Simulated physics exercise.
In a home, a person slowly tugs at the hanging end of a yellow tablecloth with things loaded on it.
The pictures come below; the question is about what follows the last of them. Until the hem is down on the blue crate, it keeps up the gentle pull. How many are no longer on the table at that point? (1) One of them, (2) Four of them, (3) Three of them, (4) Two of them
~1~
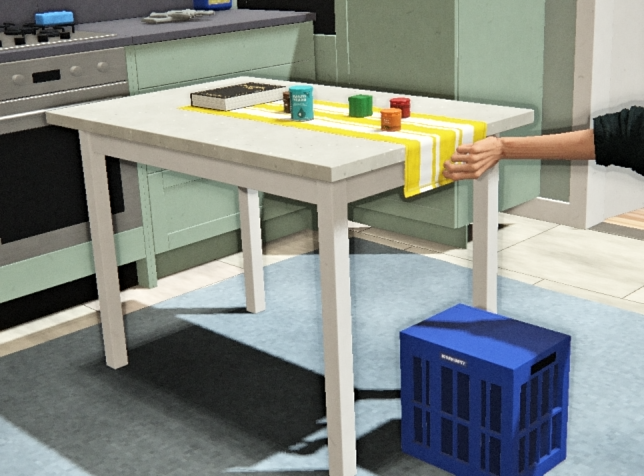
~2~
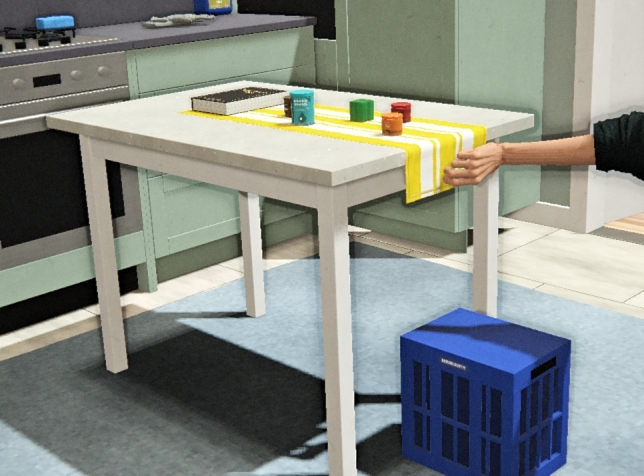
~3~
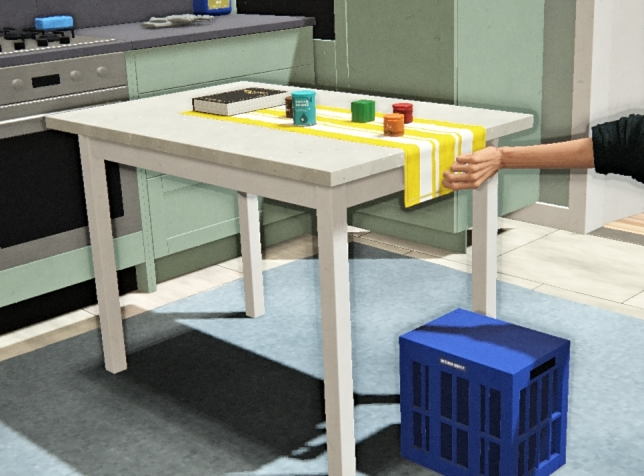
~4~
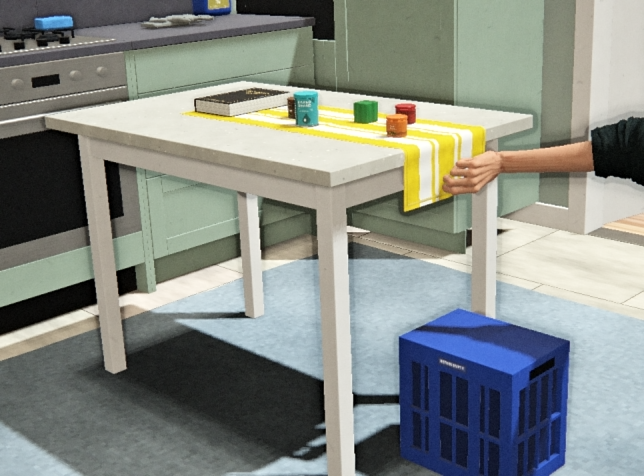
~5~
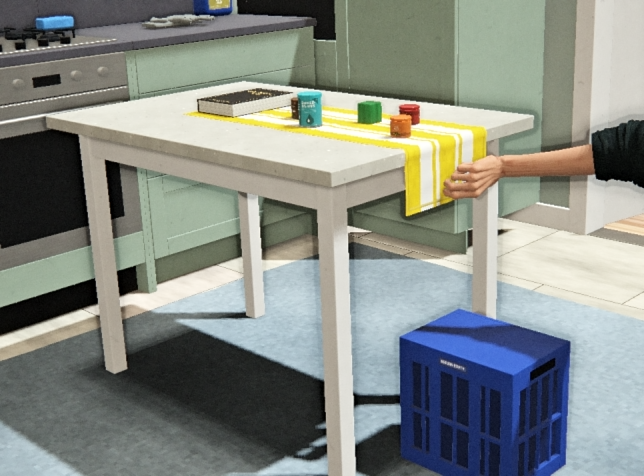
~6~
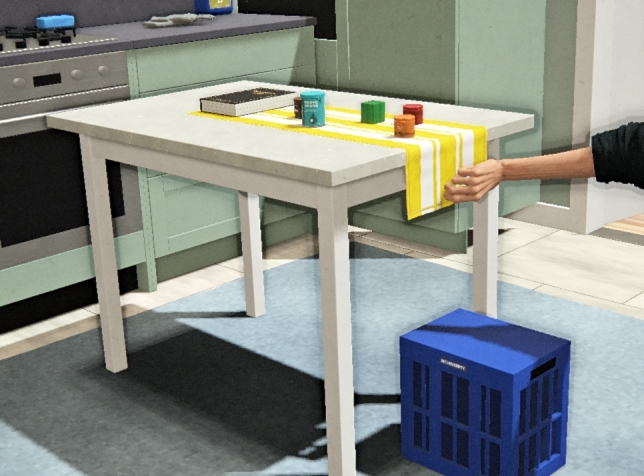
Answer: 3.
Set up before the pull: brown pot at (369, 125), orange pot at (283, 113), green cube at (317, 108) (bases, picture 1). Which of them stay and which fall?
First the brown pot: It ends off the top. Next the orange pot: It is still up there. Last the green cube: It is still up there.
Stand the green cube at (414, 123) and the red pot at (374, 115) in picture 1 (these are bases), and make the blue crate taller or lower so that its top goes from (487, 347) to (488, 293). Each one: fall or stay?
As for the green cube, it leaves the top; as for the red pot, it holds its spot.
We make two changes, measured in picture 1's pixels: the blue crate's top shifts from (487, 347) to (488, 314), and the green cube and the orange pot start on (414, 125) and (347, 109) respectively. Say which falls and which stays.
As for the green cube, it leaves the top; as for the orange pot, it stays in place.
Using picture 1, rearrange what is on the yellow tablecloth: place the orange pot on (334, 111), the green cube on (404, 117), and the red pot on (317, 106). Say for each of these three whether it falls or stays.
The orange pot? It stays where it is. The green cube tips off, and the red pot stays where it is.
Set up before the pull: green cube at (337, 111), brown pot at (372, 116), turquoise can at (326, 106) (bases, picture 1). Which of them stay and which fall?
The green cube stays put; the brown pot ends up off; the turquoise can stays put.
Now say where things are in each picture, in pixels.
In the first picture, hem (405, 197); orange pot (391, 110); red pot (400, 99); green cube (360, 96); turquoise can (301, 87); brown pot (293, 92); top of the crate (487, 347).
In the second picture, hem (406, 203); orange pot (392, 115).
In the third picture, hem (406, 207); red pot (403, 104).
In the fourth picture, hem (404, 211); green cube (366, 102); top of the crate (486, 352).
In the fifth picture, hem (406, 216); turquoise can (309, 93).
In the sixth picture, hem (408, 220); orange pot (404, 117); red pot (413, 105); green cube (373, 102); turquoise can (312, 93); brown pot (305, 98).
Soon after, hem near (450, 284); orange pot and red pot gone.
Then, hem on the crate; orange pot, red pot and green cube gone.
At rest, hem on the crate; orange pot, red pot and green cube gone. Over the edge go three.
